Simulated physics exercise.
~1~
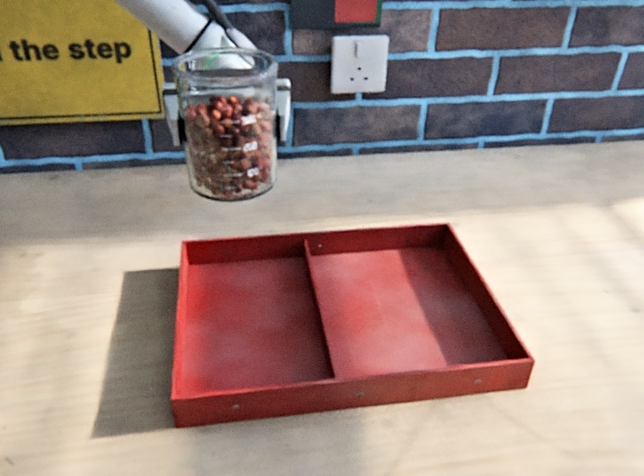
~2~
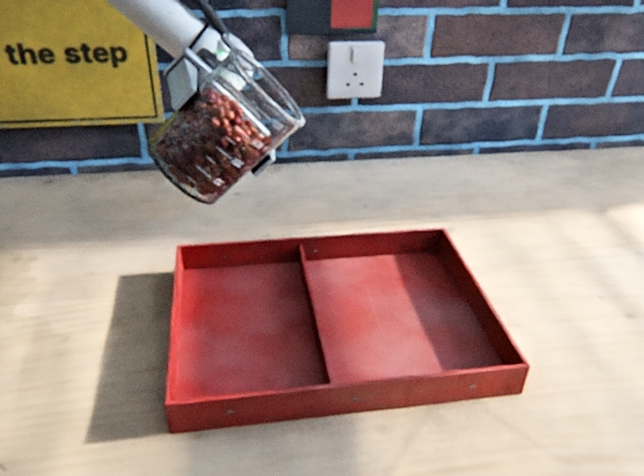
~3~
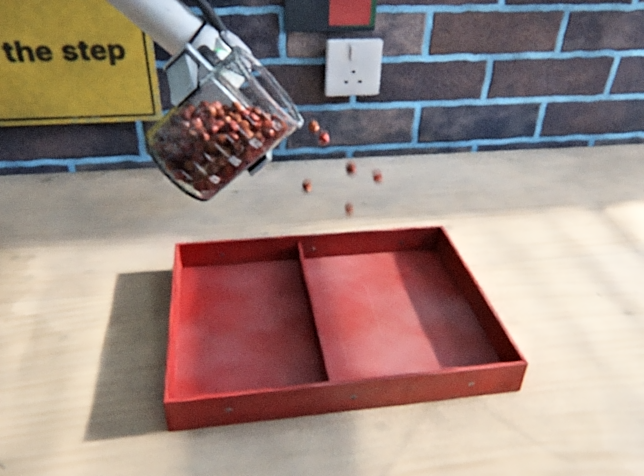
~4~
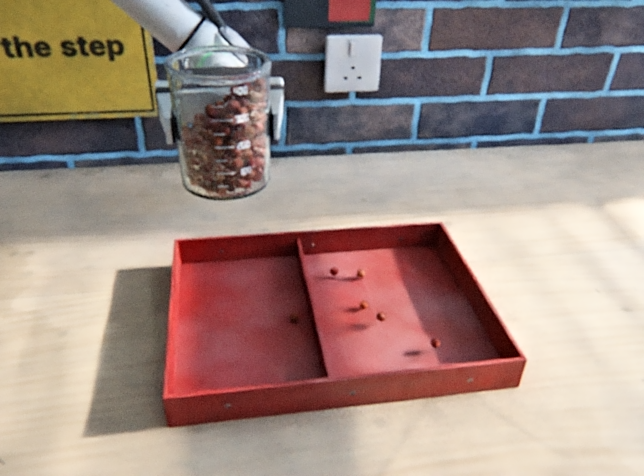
A gripper tilting a clear cup of reddish beads over a divided red tray, spilling a few, then returning upright, still well filled.
